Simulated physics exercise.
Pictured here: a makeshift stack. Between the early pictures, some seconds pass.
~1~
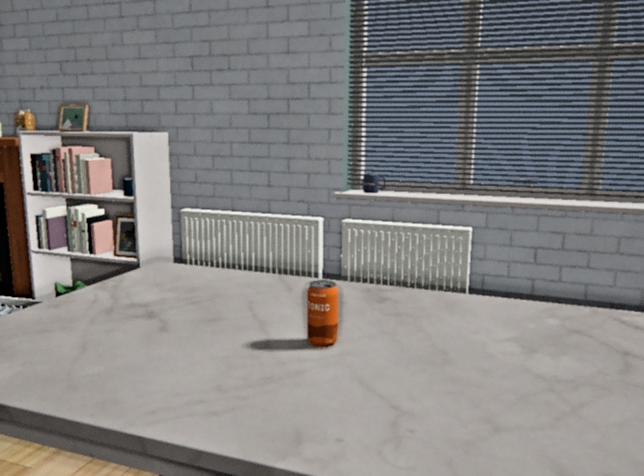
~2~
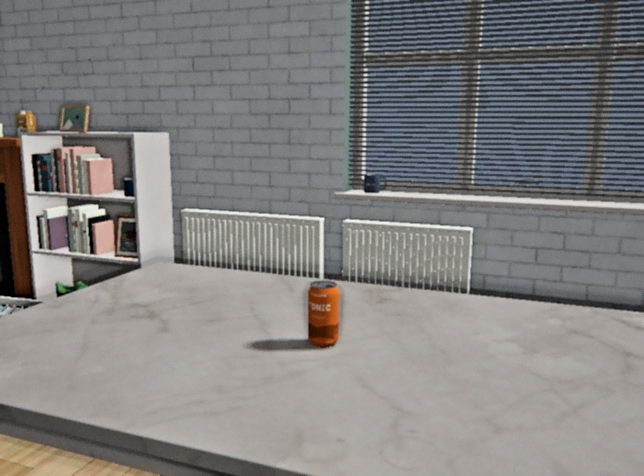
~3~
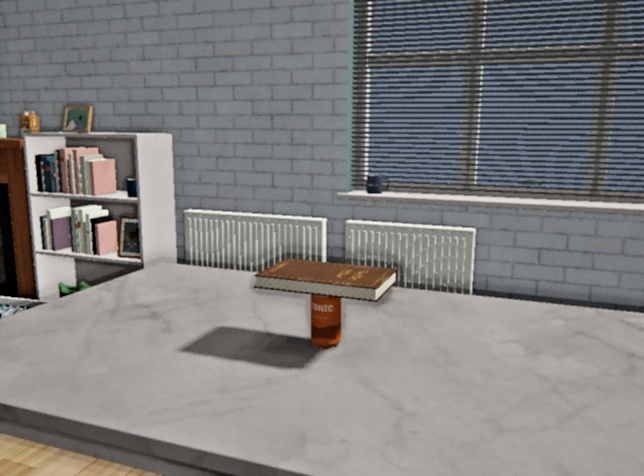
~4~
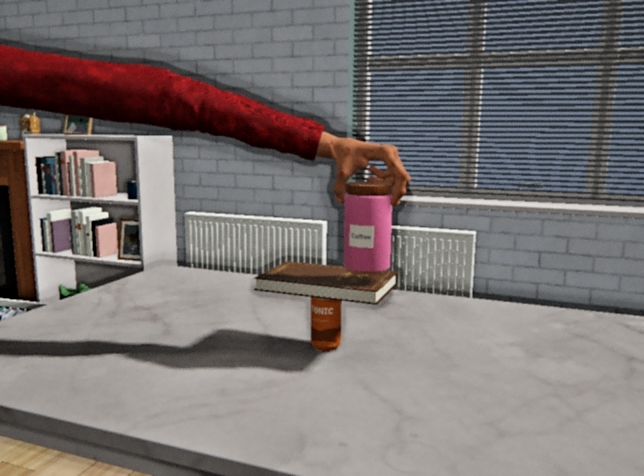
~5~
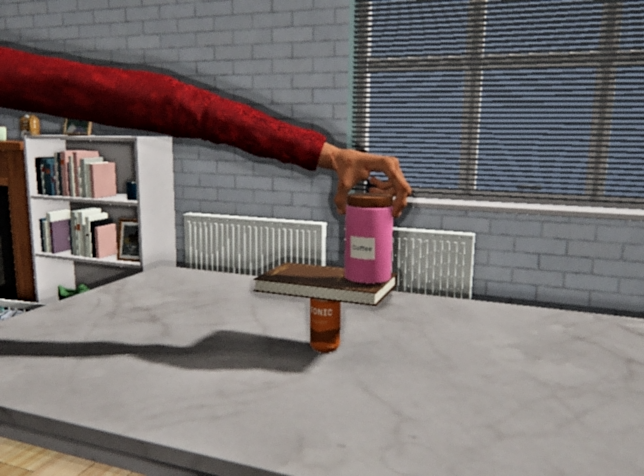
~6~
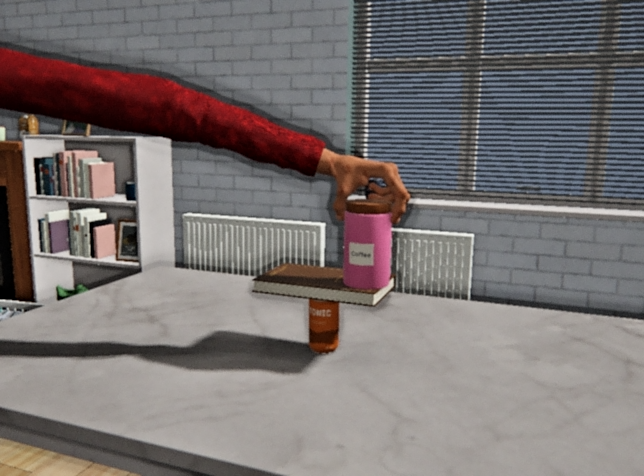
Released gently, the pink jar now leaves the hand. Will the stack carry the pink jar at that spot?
My guess is that something will drop.
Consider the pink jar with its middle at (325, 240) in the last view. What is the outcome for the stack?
Outcome: Stable.
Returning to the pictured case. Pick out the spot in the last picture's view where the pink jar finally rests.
I'd say around (424, 359) in the last view.
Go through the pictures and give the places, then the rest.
In the first frame, the last thing is not in view yet.
In the second frame, the last thing is not in view yet.
In the third frame, the last thing is not in view yet; brown book (327, 278).
In the fourth frame, still above its spot; pink jar (367, 226); brown book (327, 281).
In the fifth frame, still above its spot; pink jar (369, 237); brown book (327, 282).
In the sixth frame, in place under the hand; pink jar (367, 243); brown book (325, 283).
Then, 0.40 s on from there, pink jar now fallen; brown book turned 70° from how it was put.
Then, 0.60 s on from there, brown book on its side.
Then, 1.20 s on from there, brown book now fallen.
In the end, fallen, pink jar and brown book; orange can unmoved. At the end, from the last picture's camera, pink jar near (424, 360). The stack gives way.
